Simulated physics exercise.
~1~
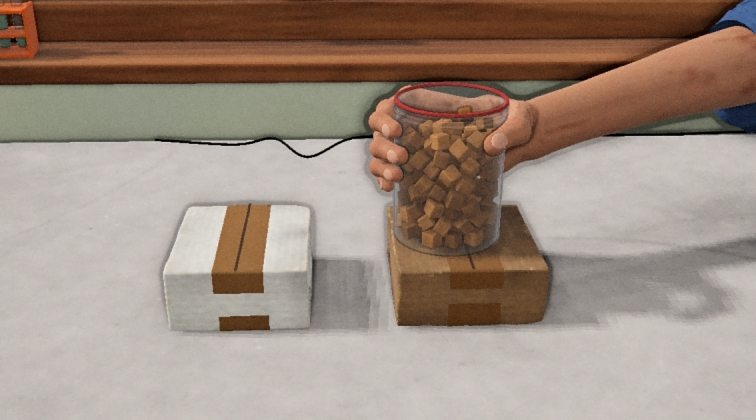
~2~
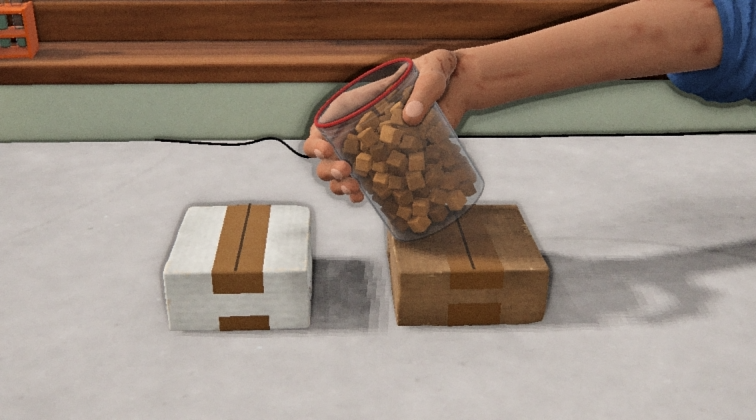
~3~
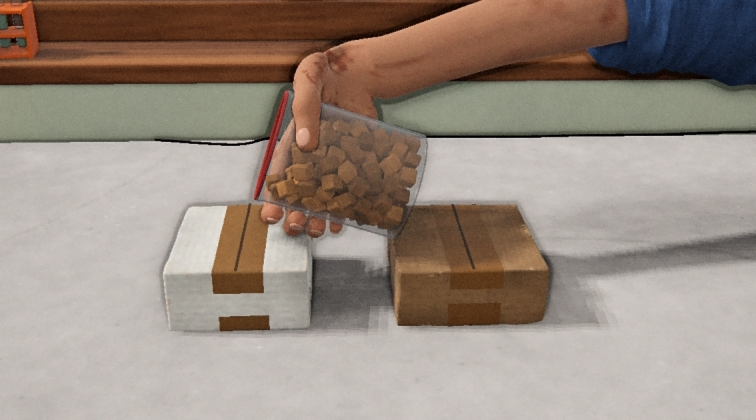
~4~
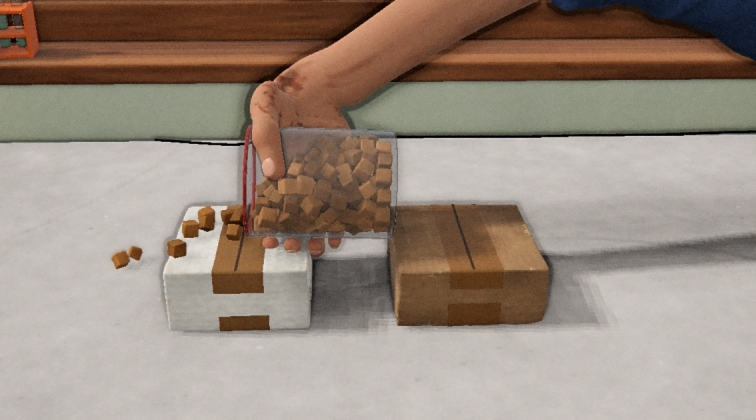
A hand reaching in from the right grips a clear, open jar with a red rim, filled with small brown cubes, above a brown cardboard box. A white box with brown tape sits to the left on a pale grey tabletop, seen from the front and slightly above, with a wooden ledge behind. The hand tilts the jar leftward, and the cubes stay inside as it leans further. It moves left toward the white box and comes to lie almost flat. A few cubes spill from its mouth onto the white box and the table beyond, while most remain inside.
